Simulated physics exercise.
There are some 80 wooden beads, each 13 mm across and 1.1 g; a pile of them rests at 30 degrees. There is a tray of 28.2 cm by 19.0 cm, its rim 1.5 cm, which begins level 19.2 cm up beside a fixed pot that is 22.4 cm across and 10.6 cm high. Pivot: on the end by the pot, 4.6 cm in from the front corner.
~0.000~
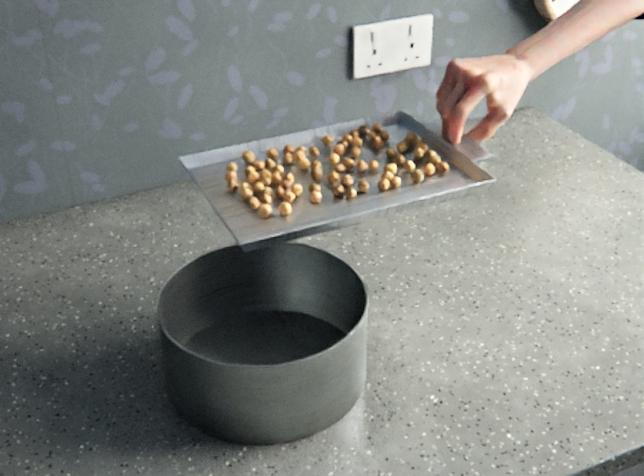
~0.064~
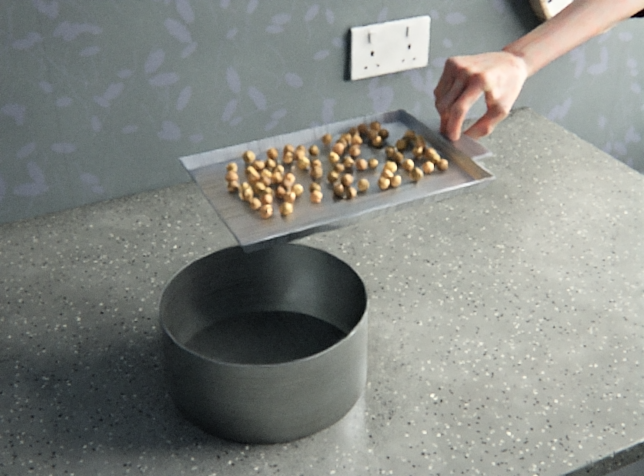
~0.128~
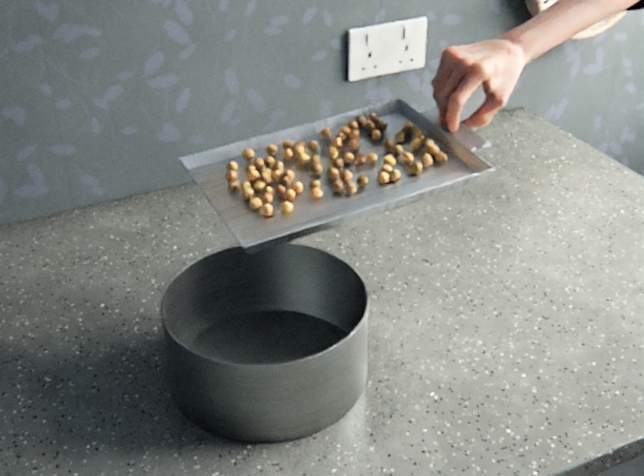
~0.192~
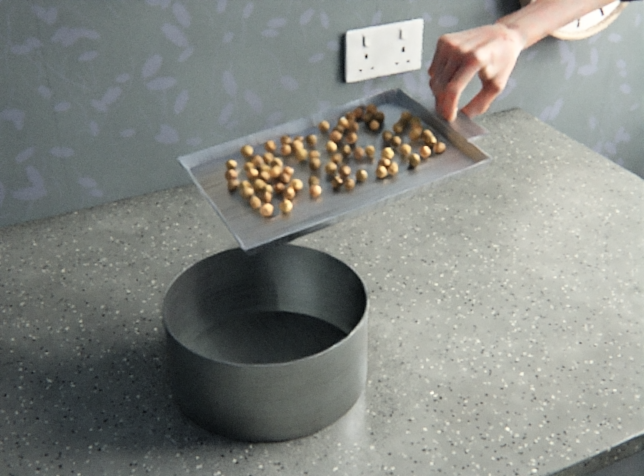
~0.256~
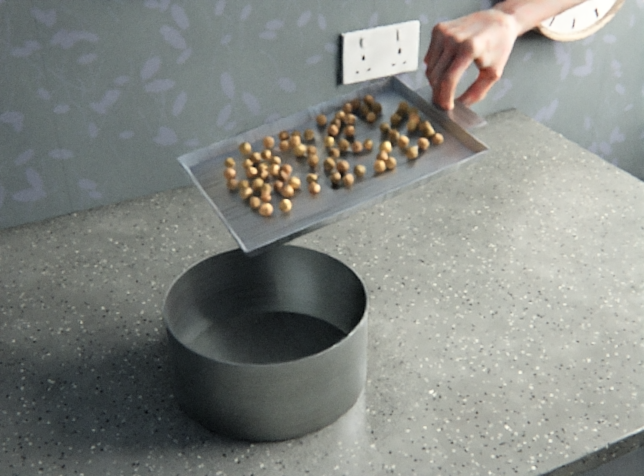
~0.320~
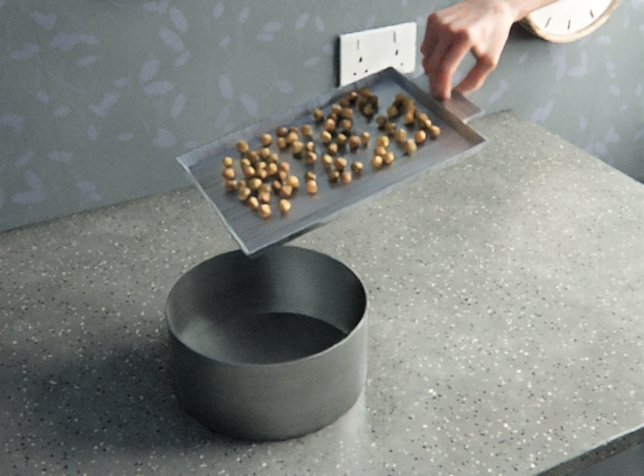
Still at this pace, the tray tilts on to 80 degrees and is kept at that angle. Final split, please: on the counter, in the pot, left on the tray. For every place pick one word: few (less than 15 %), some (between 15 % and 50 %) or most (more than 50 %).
Counter gets few, pot gets most, left on the tray gets few.
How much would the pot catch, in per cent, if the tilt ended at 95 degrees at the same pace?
That comes out at some 100 per cent.
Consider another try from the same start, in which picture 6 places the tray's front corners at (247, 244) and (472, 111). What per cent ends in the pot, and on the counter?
In the pot: 45 per cent; on the counter: 55 per cent.
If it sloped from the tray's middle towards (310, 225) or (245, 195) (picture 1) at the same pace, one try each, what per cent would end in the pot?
First try: About 100 percent; second try: About 40 percent.
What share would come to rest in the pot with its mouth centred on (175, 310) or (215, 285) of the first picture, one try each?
About 95 and 85 per cent.
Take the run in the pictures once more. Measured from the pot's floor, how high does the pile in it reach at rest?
Some 2.5 cm above the floor.
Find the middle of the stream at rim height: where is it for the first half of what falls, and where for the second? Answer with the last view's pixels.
(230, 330) or so first, later (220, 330).
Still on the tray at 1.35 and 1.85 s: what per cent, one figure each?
Around 60 first, about 0 after.
After 0.94 s, tilt 45 degrees; the tray holds 85 %, the pot 5 %.
After 1.35 s, tilt 65 degrees; the tray holds 60 %, the pot 35 %.
Then, at 1.85 s, tilt 80 degrees; the tray holds 0 %, the pot 100 %.
By 2.6 s all is still; counter 0 %, pot 100 %, tray 0 %.
